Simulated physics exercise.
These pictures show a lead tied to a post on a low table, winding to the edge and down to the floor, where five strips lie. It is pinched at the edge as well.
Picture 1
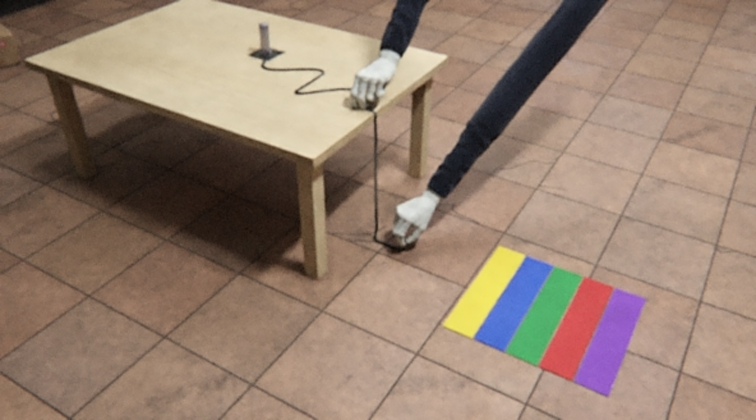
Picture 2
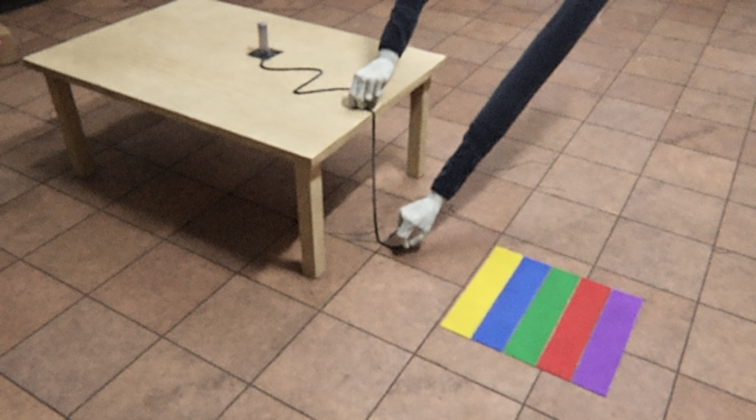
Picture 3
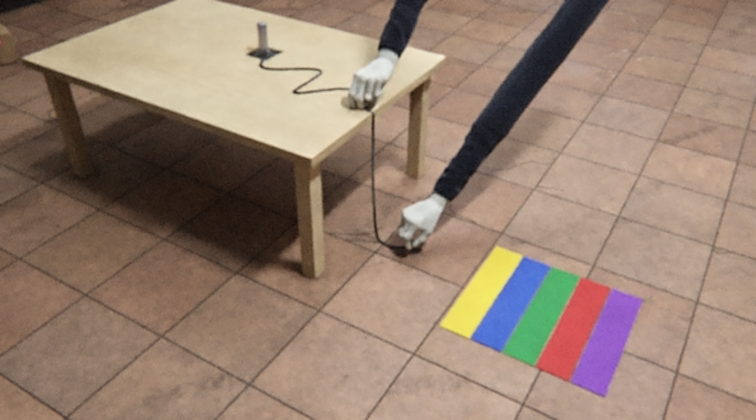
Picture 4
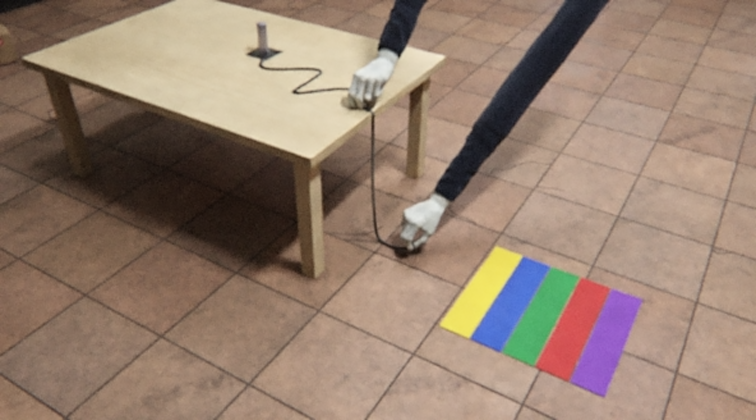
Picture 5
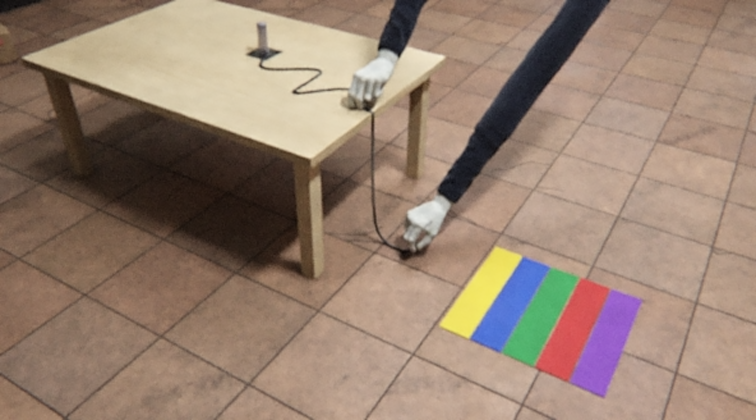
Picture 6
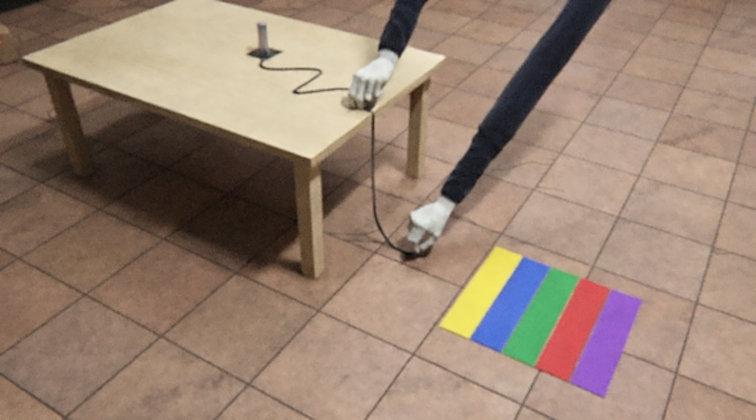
On a floor of reddish-brown square tiles, seen from above at an angle, a pale wooden low table stands at the left. A dark cord winds from a small grey post across the tabletop to the edge, where a pale hand pins it, and hangs to the floor near yellow, blue, green, red and purple strips. A second dark-sleeved hand slides the cord's lower end slightly rightward, while the view stays practically still.
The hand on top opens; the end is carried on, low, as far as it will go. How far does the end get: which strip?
The end stops over the purple strip.
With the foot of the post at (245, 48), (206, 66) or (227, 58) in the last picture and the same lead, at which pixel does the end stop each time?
In that order: (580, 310), (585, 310) and (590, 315).
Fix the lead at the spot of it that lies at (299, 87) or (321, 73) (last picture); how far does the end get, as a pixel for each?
Near (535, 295) and (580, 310).
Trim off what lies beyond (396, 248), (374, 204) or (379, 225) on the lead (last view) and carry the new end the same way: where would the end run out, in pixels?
The places are (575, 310), (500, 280) and (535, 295).
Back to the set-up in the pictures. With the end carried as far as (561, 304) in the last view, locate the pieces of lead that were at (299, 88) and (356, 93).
About (364, 97), and the other about (395, 161).
A little later, end near (561, 304); over green.
Next, end near (597, 318); over purple.
When it is tight, end near (618, 325); over purple. It gets as far as the purple strip.
